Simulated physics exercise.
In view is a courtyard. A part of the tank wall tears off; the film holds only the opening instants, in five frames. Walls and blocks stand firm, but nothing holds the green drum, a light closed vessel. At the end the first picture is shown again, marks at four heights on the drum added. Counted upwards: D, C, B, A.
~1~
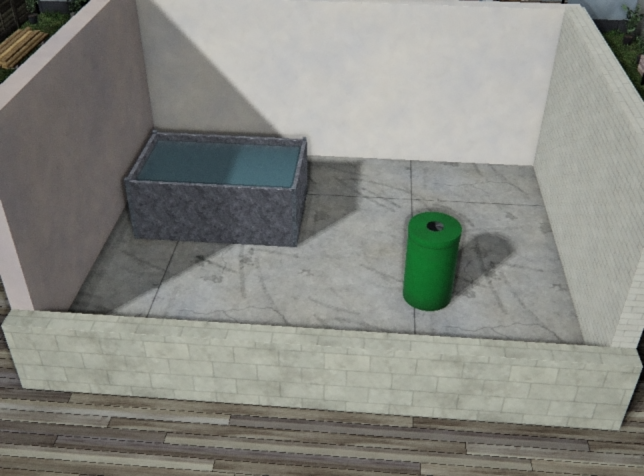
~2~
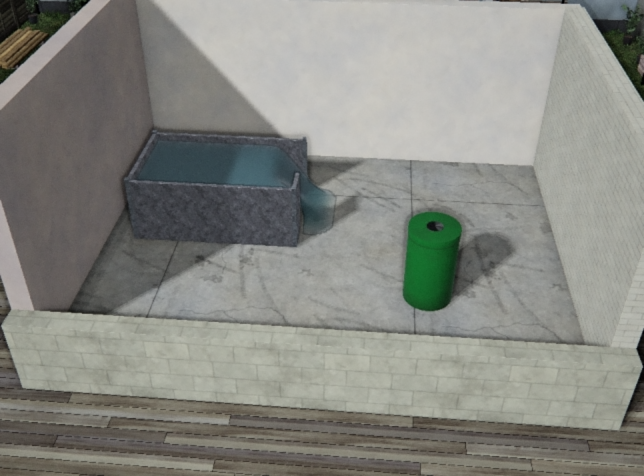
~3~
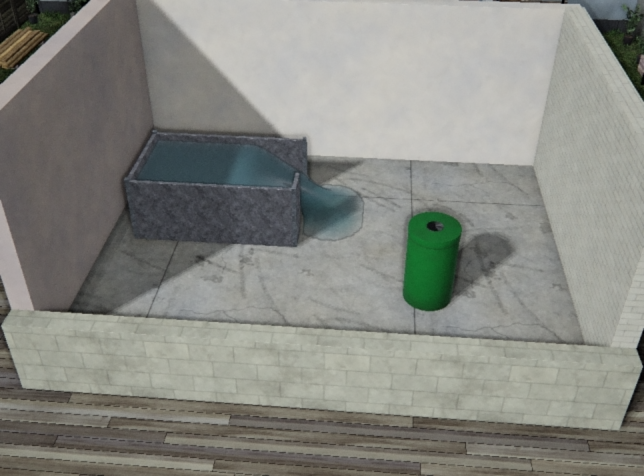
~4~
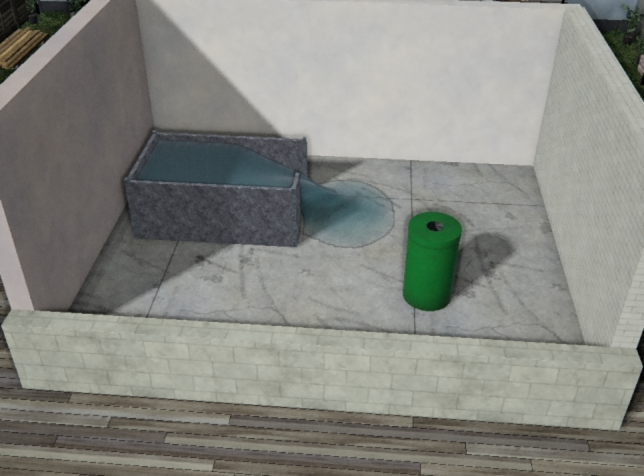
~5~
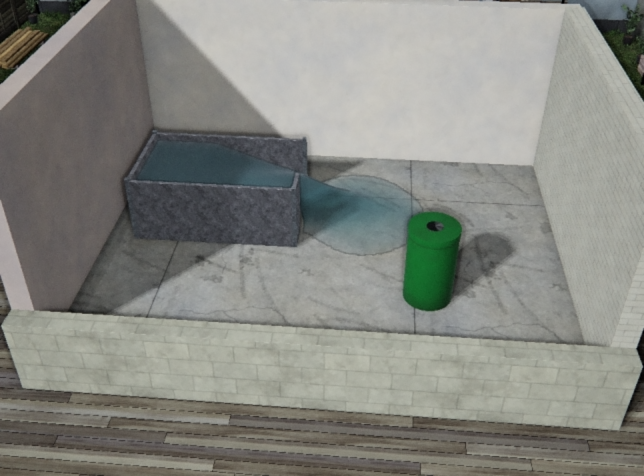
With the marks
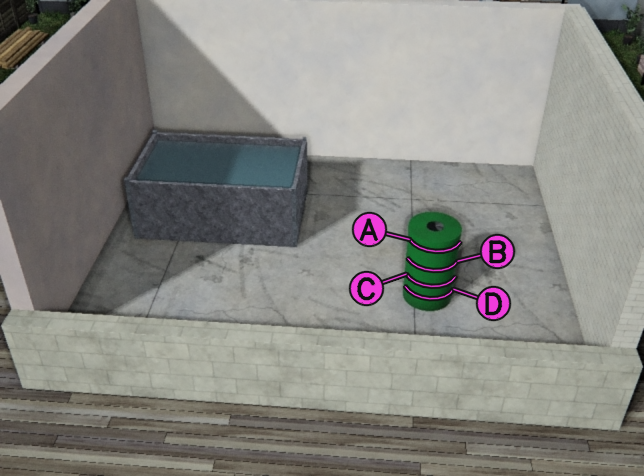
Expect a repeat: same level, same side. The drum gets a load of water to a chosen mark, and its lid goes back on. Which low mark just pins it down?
Line D just does it.
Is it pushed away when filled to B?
No, that is safe.
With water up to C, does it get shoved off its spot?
No.
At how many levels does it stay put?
All of them.
On the marked copy, A at (435, 251); B at (433, 270); C at (431, 286); D at (429, 298); from the bottom up D, C, B, A.
For line A, it does not move.
For line B, it does not move.
For line C, it does not move.
For line D, it does not move.
